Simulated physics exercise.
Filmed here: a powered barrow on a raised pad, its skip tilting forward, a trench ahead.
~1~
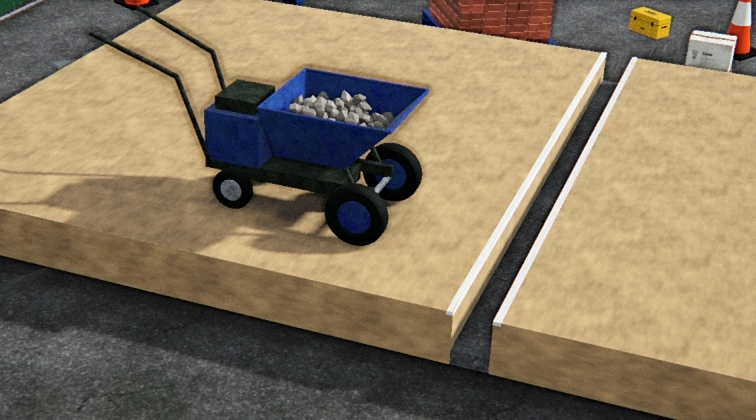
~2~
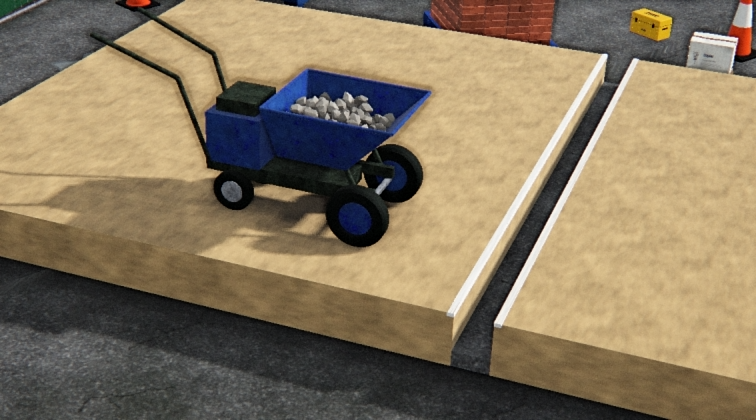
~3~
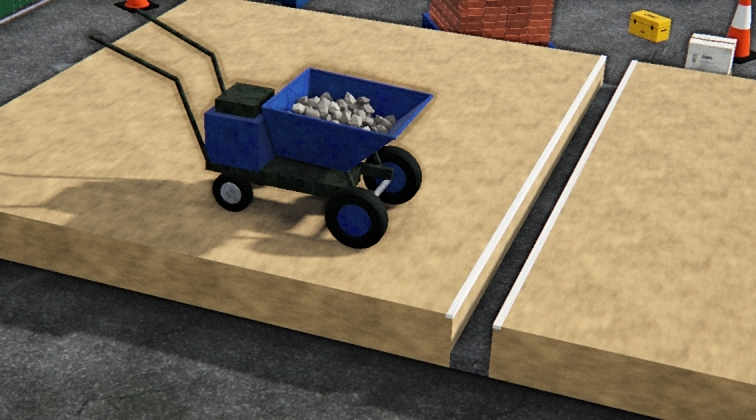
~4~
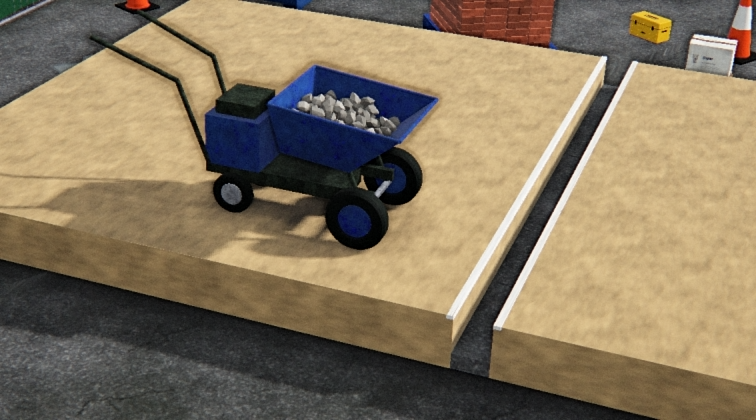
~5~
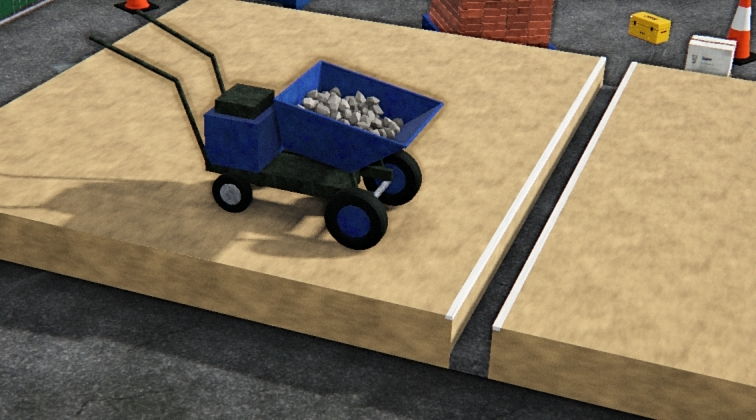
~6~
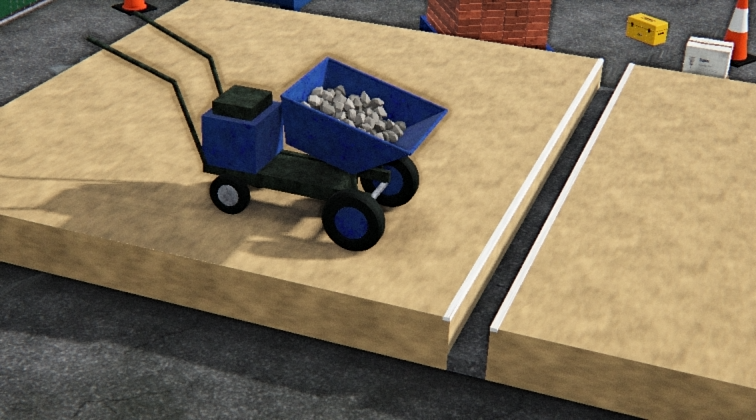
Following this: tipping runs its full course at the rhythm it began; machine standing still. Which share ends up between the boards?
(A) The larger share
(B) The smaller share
Answer: A.
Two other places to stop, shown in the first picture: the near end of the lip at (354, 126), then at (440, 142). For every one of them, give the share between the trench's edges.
That works out to 30 per cent for the first position and 40 per cent for the second.
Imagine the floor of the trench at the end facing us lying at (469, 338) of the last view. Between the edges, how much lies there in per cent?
Something close to 60 per cent.
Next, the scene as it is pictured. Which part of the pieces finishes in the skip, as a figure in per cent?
It works out to some 15 percent.
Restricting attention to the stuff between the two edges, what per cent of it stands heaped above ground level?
0 in a hundred.
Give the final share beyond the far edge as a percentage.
Around 5 %.
Soon after the last picture, skip tipped steeply; all in the skip.
A little later, skip tipped right over; about two thirds in the skip; a small part short of the trench; a small part in or heaped over the trench.
Later still, skip tipped right over; a small part in the skip; about a quarter short of the trench; about two thirds in or heaped over the trench; a stray few beyond it.
By the end, skip tipped right over; a small part in the skip; a small part short of the trench; about two thirds in or heaped over the trench; a stray few beyond it.
